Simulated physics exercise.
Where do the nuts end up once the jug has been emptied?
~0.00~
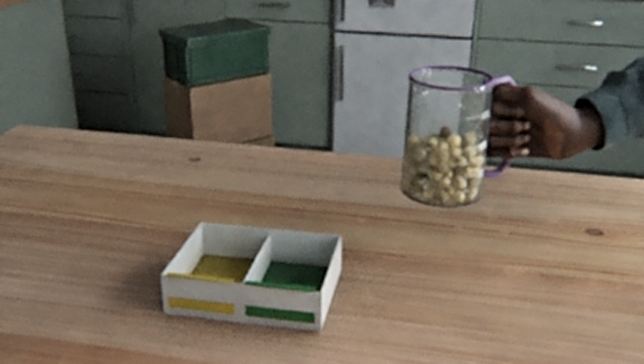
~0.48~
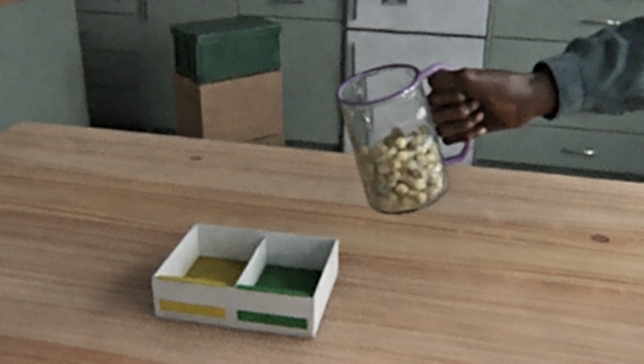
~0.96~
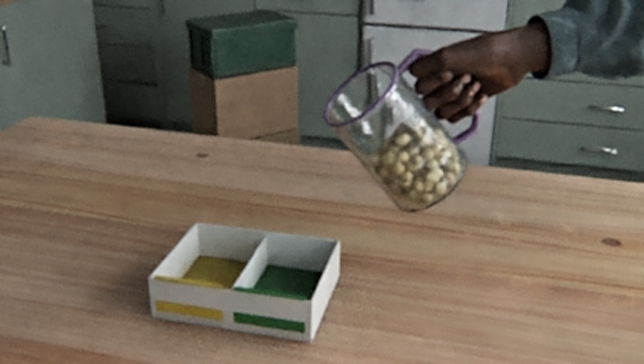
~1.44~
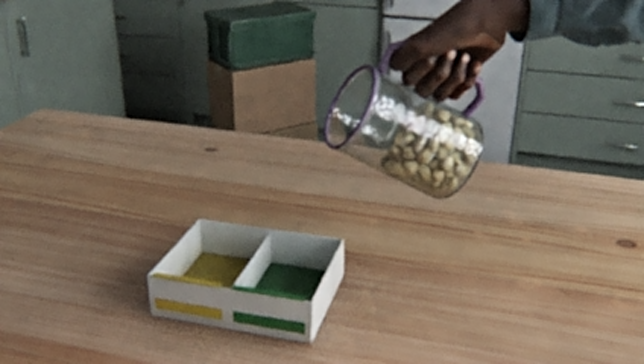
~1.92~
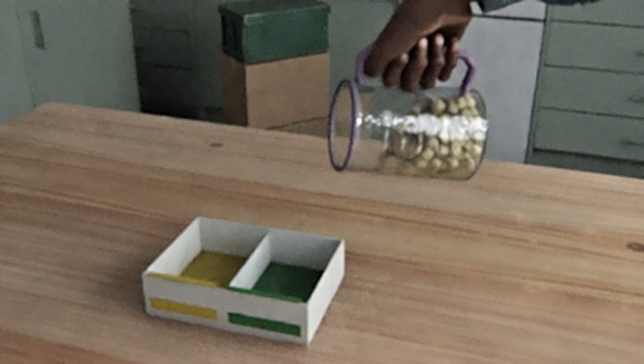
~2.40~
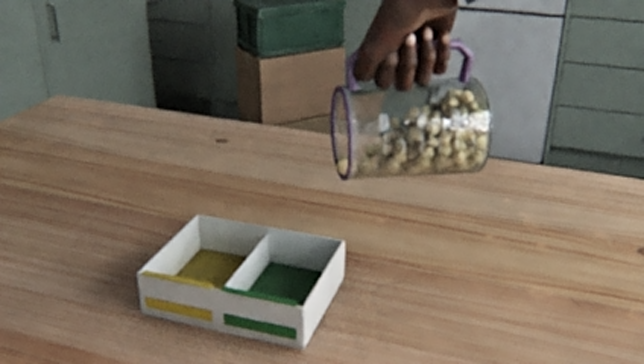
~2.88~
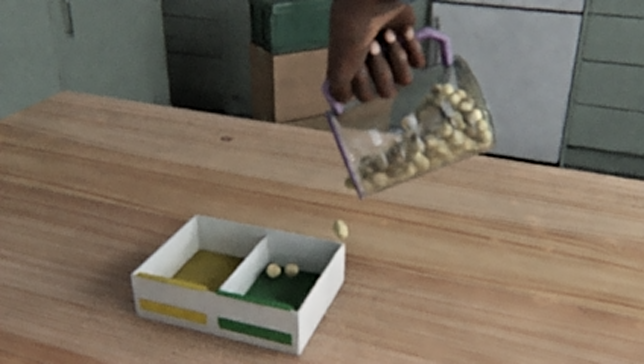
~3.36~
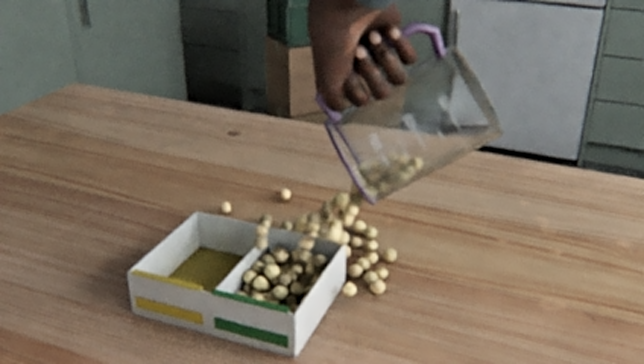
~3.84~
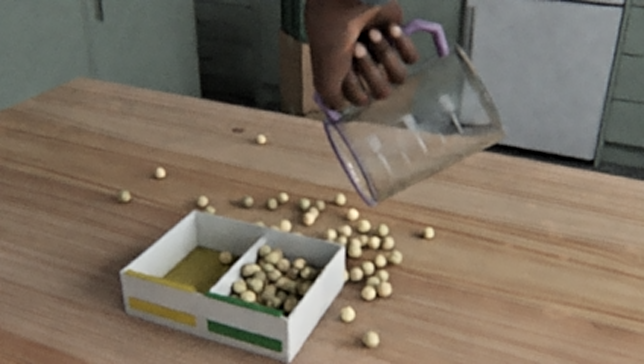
Many of them land in the green section of the tin and many others lie scattered on the table outside it, while the yellow section stays empty.
A hand moves a clear jug of round, pale nuts left over a wooden table and tips it further and further, spilling them toward a two-part tin. The jug ends empty, with nuts in the green section and scattered across the table.
